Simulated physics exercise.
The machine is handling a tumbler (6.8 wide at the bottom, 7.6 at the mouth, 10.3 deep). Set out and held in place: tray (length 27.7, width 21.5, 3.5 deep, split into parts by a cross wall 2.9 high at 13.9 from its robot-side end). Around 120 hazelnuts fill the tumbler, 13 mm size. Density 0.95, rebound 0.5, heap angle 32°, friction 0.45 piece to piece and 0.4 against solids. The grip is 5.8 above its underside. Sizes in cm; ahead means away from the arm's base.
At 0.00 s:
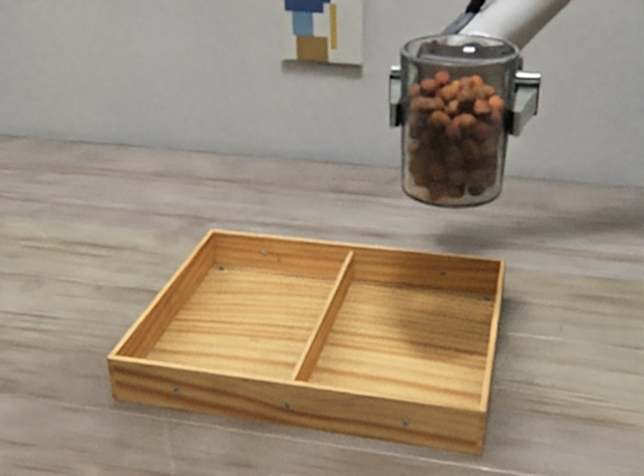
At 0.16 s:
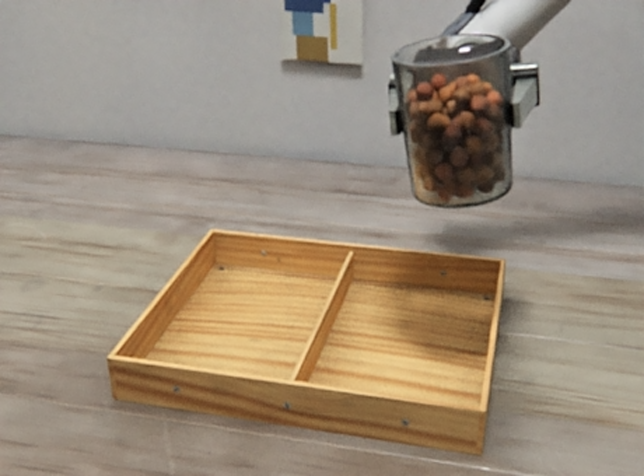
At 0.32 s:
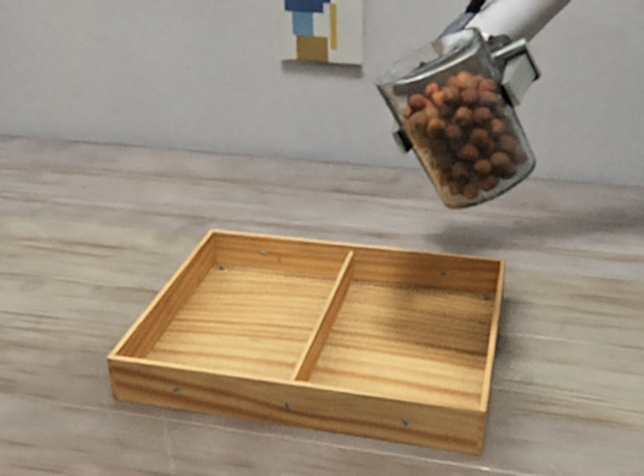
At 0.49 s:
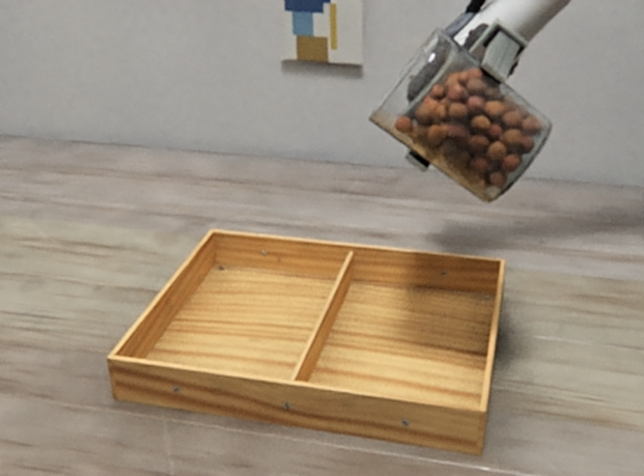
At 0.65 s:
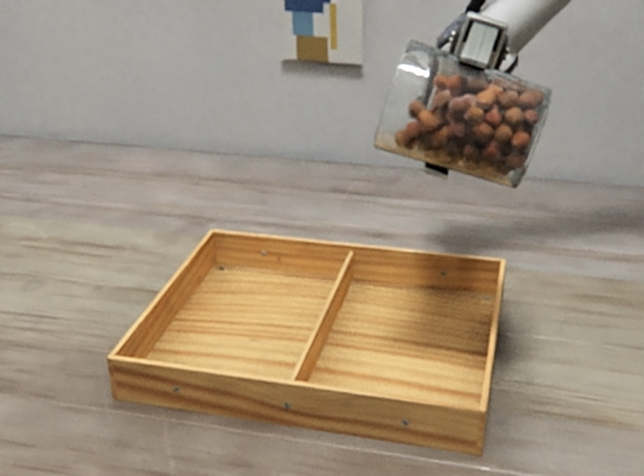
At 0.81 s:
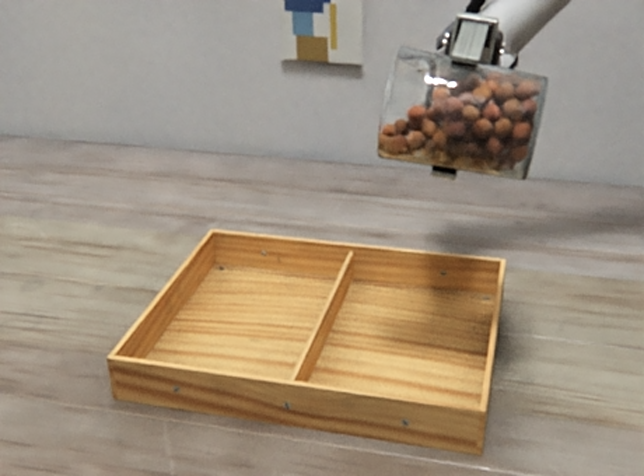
To begin with, a robotic gripper holds a clear tumbler of hazelnuts upright above and behind a divided wooden tray. The gripper then tilts the tumbler steadily until it lies nearly on its side, its mouth toward the left, while the nuts shift along inside and the tray stays empty.
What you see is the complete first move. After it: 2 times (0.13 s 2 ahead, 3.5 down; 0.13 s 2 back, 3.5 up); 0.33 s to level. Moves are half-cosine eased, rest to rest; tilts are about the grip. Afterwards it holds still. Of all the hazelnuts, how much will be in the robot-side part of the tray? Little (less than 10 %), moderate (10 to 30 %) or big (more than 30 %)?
A little share, less than 10 %, ends in the robot-side part of the tray.
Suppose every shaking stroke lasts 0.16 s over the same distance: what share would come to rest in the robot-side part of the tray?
In that case some 5 per cent.
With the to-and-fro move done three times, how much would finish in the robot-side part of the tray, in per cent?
It would be near 5 per cent.
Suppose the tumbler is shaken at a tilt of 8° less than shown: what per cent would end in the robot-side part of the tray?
Then about 0 per cent.
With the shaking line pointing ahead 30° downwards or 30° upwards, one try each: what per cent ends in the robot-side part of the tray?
Some 10 and 20 per cent.
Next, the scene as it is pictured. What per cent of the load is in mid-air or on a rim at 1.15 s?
About 0 per cent.
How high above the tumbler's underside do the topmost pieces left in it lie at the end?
About 8.0 cm.
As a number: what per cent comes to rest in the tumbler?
About 85 per cent.
After 1.15 s, tilted 83° forward, highest piece 21 above the table; 117 in the tumbler, 3 in the far-side part, 1 in the robot-side part.
After 1.49 s, tilted 43° forward, highest piece 23 above the table; 105 in the tumbler, 9 in the far-side part, 5 in the robot-side part, 2 in flight or on a rim.
After 1.86 s, level, highest piece 23 above the table; 105 in the tumbler, 11 in the far-side part, 5 in the robot-side part.
After 2.91 s, level, highest piece 23 above the table; 105 in the tumbler, 11 in the far-side part, 5 in the robot-side part.
At rest, 105 in the tumbler, 11 in the far-side part, 5 in the robot-side part. That is 4 % in the robot-side part of the tray.
